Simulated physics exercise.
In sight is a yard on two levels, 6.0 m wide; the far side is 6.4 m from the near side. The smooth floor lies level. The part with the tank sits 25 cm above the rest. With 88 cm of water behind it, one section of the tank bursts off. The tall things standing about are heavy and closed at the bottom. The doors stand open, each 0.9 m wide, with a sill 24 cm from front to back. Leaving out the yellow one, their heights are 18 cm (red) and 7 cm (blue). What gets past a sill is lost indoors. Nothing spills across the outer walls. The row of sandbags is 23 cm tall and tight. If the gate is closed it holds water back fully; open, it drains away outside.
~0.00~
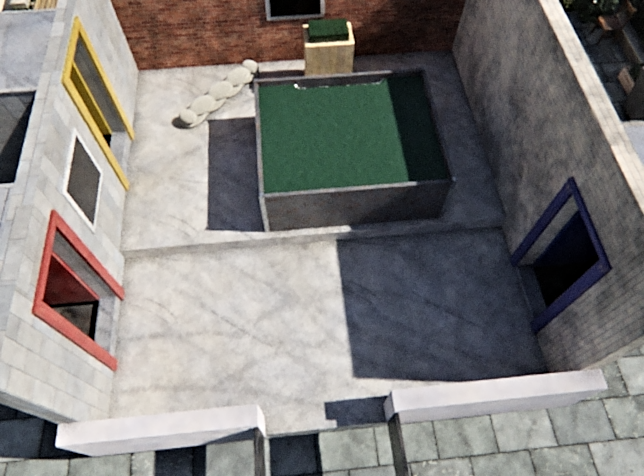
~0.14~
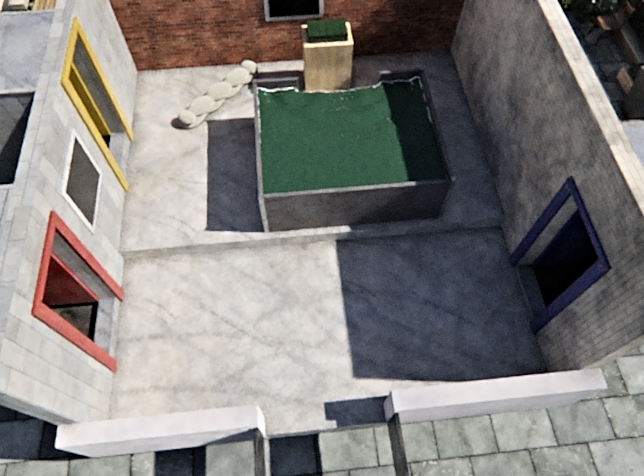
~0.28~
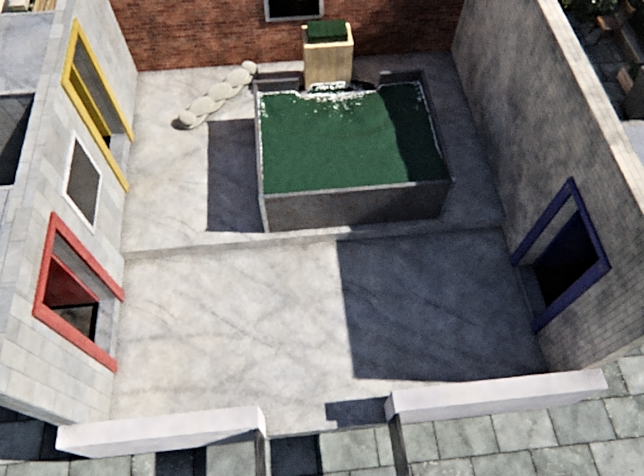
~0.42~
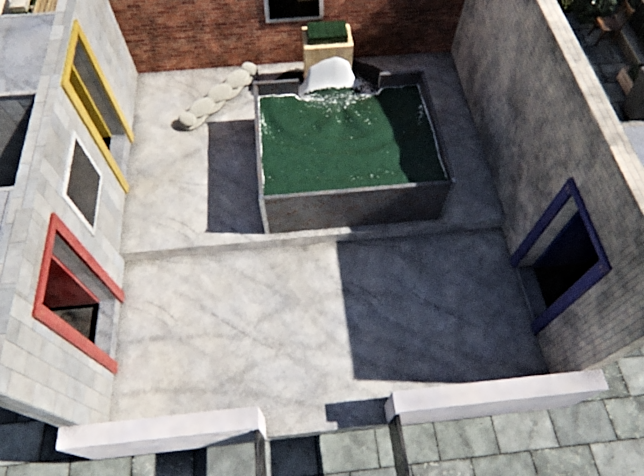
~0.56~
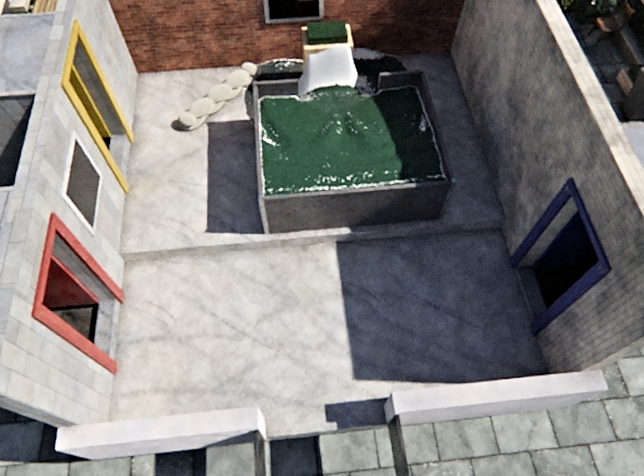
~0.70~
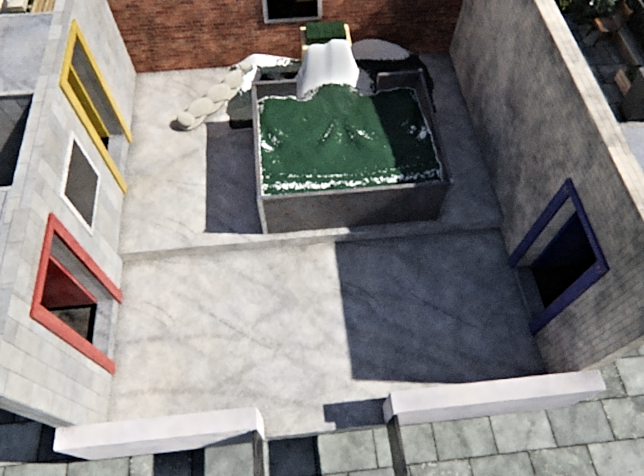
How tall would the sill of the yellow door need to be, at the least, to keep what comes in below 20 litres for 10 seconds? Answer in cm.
About 11.5 cm.
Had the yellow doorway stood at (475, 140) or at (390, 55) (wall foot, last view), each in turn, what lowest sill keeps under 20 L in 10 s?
Roughly 10.0 and 35 cm.
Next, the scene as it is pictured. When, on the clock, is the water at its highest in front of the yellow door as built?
At about 4.5 s.
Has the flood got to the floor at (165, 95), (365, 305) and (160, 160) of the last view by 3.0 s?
In turn: Under water, still dry, under water.
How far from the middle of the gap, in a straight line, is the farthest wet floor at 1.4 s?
About 3.8 m.
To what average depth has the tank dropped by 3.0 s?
Some 45 cm.
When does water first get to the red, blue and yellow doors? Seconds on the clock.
Red 2.4 s, blue 2.6 s, yellow 1.8 s.
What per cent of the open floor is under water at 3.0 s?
About 65 per cent.
After 1.4 s water covers 25 % of the floor, deepest (68 cm) near (325, 106); it has not reached the yellow door.
After 3.0 s water covers 65 % of the floor, deepest (44 cm) near (324, 98); 13 cm at the yellow door, 0 litres in over its 24 cm sill.
After 10.0 s water covers 95 % of the floor, deepest (23 cm) near (540, 361); 9 cm at the yellow door, 0 litres in over its 24 cm sill.
At the yellow door as built, the water arrived by 1.8 s and peaked near 16 cm at 4.6 s.
With a sill of 9.5 cm, 44 litres would have come in within the 10 s; with 13 cm, 11 litres. So under 20 litres takes about 11.5 cm.
